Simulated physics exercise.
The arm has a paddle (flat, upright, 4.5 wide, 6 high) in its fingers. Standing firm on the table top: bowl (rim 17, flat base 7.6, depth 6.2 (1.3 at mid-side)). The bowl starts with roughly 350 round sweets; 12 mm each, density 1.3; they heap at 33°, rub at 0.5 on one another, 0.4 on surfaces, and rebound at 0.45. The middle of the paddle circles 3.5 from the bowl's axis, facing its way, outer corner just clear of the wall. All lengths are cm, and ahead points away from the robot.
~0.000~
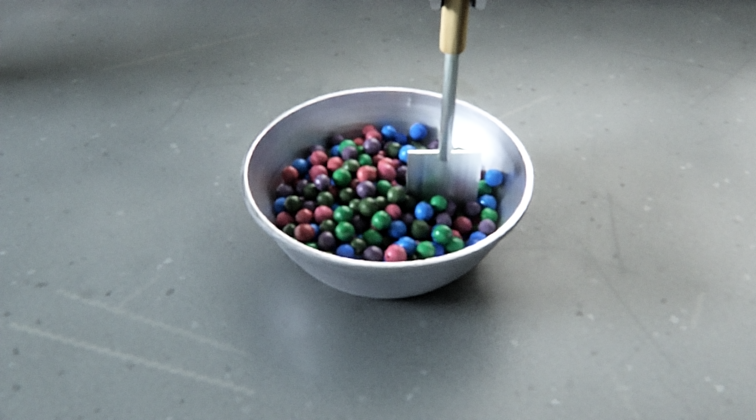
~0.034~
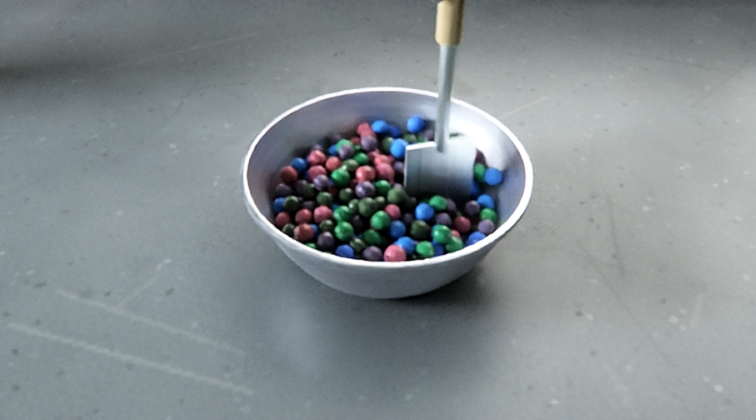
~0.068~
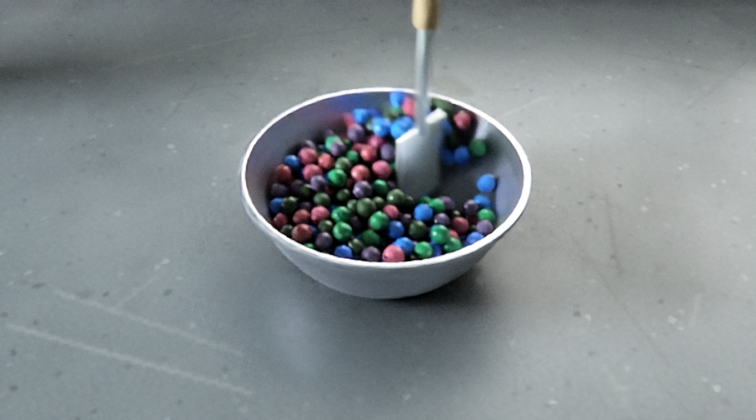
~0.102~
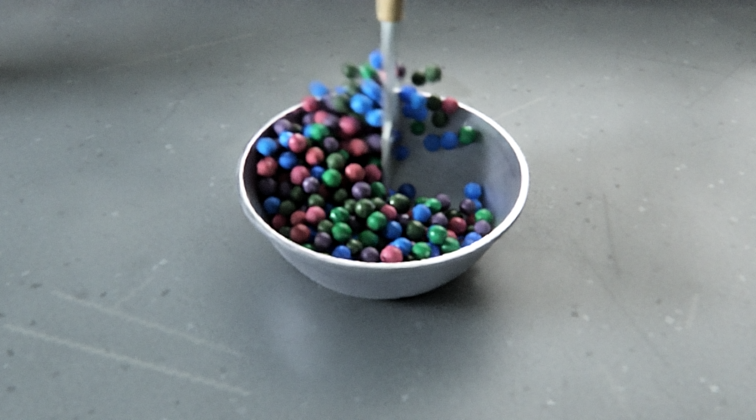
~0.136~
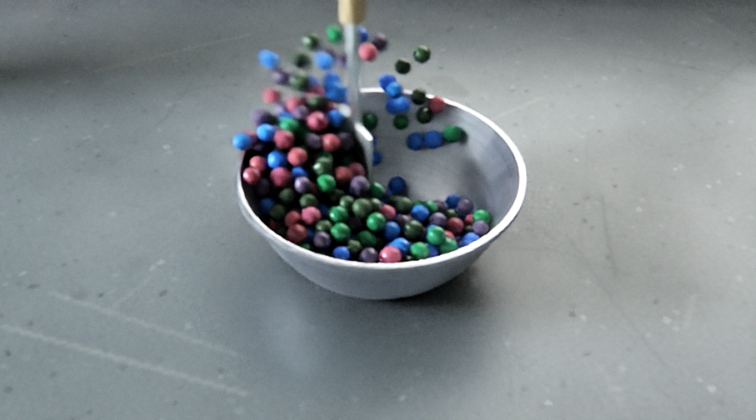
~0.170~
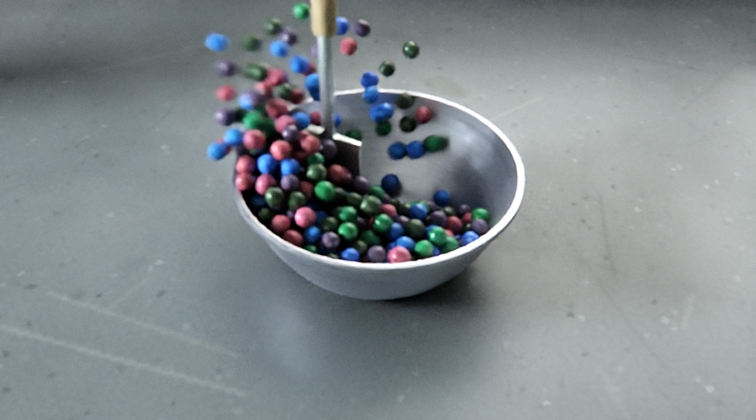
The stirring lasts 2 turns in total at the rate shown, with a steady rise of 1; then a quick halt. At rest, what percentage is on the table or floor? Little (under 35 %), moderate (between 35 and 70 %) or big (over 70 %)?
Share on the table or floor: Moderate (between 35 and 70 %).
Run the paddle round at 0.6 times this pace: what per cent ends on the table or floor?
Some 30 per cent.
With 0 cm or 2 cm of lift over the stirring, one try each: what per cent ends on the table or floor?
Some 55 and 50 per cent.
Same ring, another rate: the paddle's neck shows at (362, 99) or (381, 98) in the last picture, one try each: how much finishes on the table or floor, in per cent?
About 45 and 30 per cent.
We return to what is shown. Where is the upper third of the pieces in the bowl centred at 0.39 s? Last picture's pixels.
At about (462, 152).
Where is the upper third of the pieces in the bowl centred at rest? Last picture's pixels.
At about (442, 193).
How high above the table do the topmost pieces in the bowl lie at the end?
About 5.5 cm.
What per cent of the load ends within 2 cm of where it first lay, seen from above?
Some 5 per cent.
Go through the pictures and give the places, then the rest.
In the first picture, the paddle neck at (447, 131), 0° round; upper third of the load around (374, 193), from x 285 to 495, top at y 130; 349 in the bowl.
In the second picture, the paddle neck at (443, 122), 15° round; upper third of the load around (378, 185), from x 280 to 495, top at y 125.
In the third picture, the paddle neck at (422, 106), 48° round; upper third of the load around (373, 164), from x 280 to 485, top at y 100.
In the fourth picture, the paddle neck at (389, 98), 83° round; upper third of the load around (347, 141), from x 265 to 485, top at y 60.
In the fifth picture, the paddle neck at (354, 101), 117° round; upper third of the load around (317, 135), from x 245 to 480, top at y 35; 339 in the bowl, 10 in flight or on the tool.
In the sixth picture, the paddle neck at (328, 113), 151° round; upper third of the load around (287, 138), from x 220 to 480, top at y 10; 325 in the bowl, 24 in flight or on the tool.
After 0.39 s, 11° round, highest piece 9 above the table; 219 in the bowl, 83 on the table or floor, 47 in flight or on the tool.
After 0.61 s, 230° round, highest piece 8 above the table; 182 in the bowl, 157 on the table or floor, 10 in flight or on the tool.
After 0.91 s, 0° round, highest piece 6 above the table; 182 on the table or floor, 167 in the bowl.
After 1.61 s, 0° round, highest piece 5 above the table; 182 on the table or floor, 167 in the bowl.
In the end, 182 on the table or floor, 167 in the bowl. That is 52 % on the table or floor.
